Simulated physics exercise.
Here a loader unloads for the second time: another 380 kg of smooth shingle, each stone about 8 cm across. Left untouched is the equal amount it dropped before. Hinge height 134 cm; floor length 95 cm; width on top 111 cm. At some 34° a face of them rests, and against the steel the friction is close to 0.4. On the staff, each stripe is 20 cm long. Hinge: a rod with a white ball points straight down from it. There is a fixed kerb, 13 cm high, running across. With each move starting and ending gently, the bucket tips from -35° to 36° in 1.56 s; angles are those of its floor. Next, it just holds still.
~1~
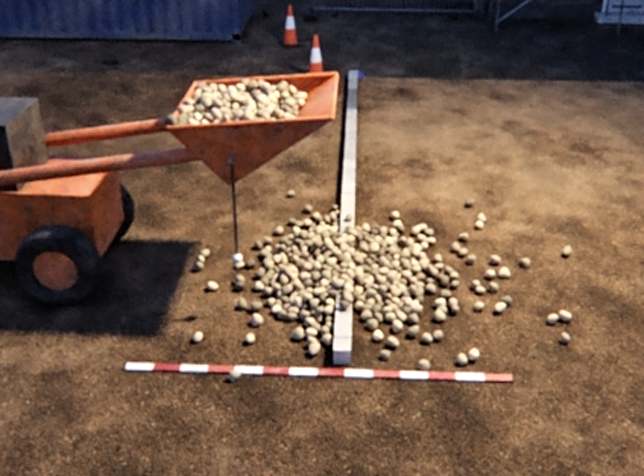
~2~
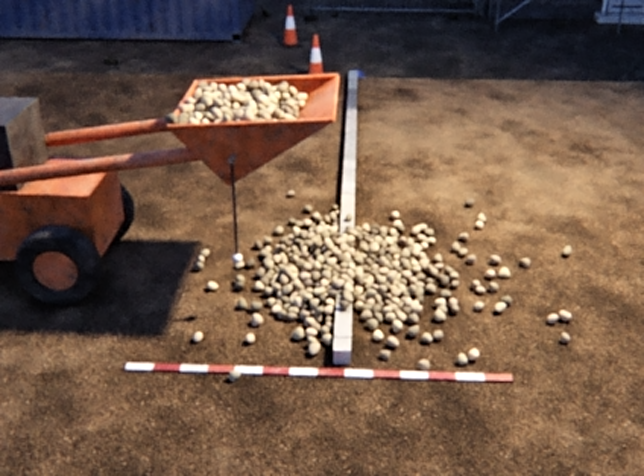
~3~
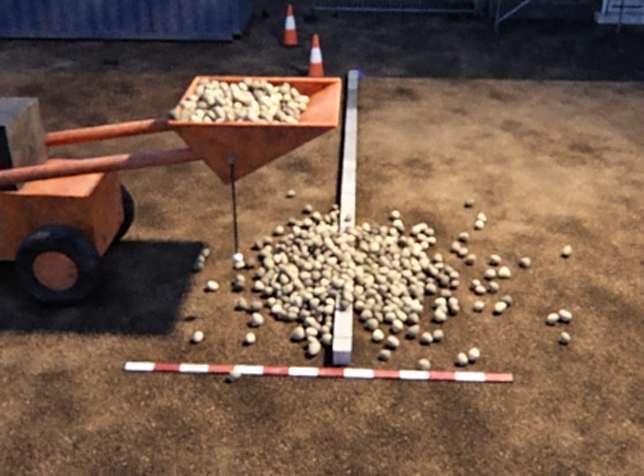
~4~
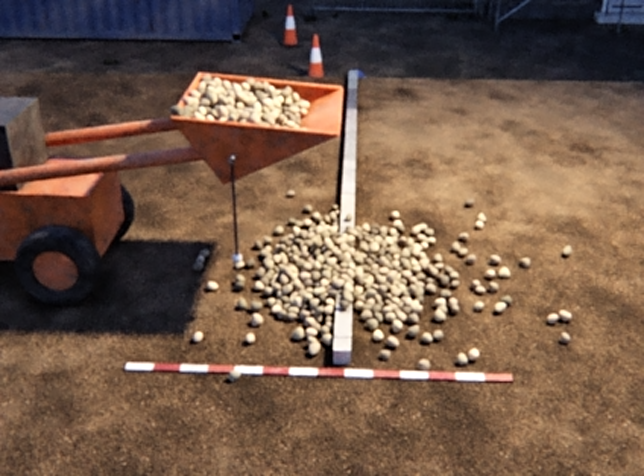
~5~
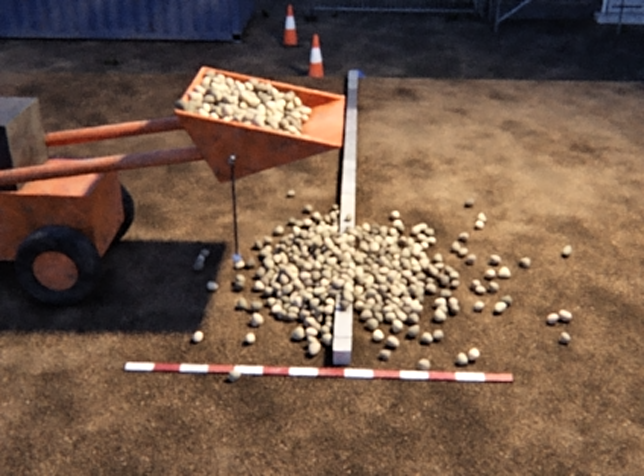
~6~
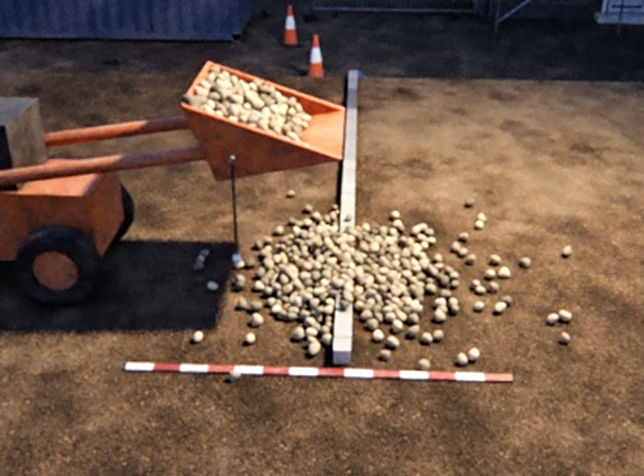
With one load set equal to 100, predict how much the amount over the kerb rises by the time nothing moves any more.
It rises by roughly 88 percent.
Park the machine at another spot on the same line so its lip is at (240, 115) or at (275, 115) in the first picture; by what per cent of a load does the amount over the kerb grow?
About 5 per cent for the first, 25 per cent for the second.
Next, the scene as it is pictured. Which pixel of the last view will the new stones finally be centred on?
Roughly pixel (392, 268) in the last view.
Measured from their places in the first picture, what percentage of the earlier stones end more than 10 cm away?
Estimate: 30 %, roughly.
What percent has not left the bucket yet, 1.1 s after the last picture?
About 45 per cent is held.
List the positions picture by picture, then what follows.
In the first frame, the bucket is at -35°, its lip at (333, 118); the top of the load is at (252, 92). The earlier load is highest near (333, 258), 21 cm above ground level, 59 % on this side of the kerb, 41 % over the kerb.
In the second frame, lip at (334, 120), floor tilted -34°, highest stones at (253, 92).
In the third frame, lip at (336, 126), floor tilted -30°, highest stones at (230, 91).
In the fourth frame, the bucket is at -25°, its lip at (338, 135); the top of the load is at (213, 88).
In the fifth frame, lip at (340, 146), floor tilted -19°, highest stones at (209, 83).
In the sixth frame, lip at (341, 159), floor tilted -12°, highest stones at (214, 79).
Then, 0.6 s after the last picture the floor is at 25°; in per cent of one load, 100 in the bucket, 59 on this side of the kerb, 41 over the kerb; the foremost stones are at (550, 297).
Then, 1.1 s after the last picture the floor is at 36°; in per cent of one load, 46 in the bucket, 93 on this side of the kerb, 61 over the kerb; the foremost stones are at (550, 297).
Then, 1.4 s after the last picture the floor is at 36°; in per cent of one load, 7 in the bucket, 88 on this side of the kerb, 104 over the kerb; the foremost stones are at (550, 297).
Then, 4.1 s after the last picture the floor is at 36°; in per cent of one load, 0 in the bucket, 71 on this side of the kerb, 129 over the kerb; the foremost stones are at (572, 305). Net gain over the kerb, 88.
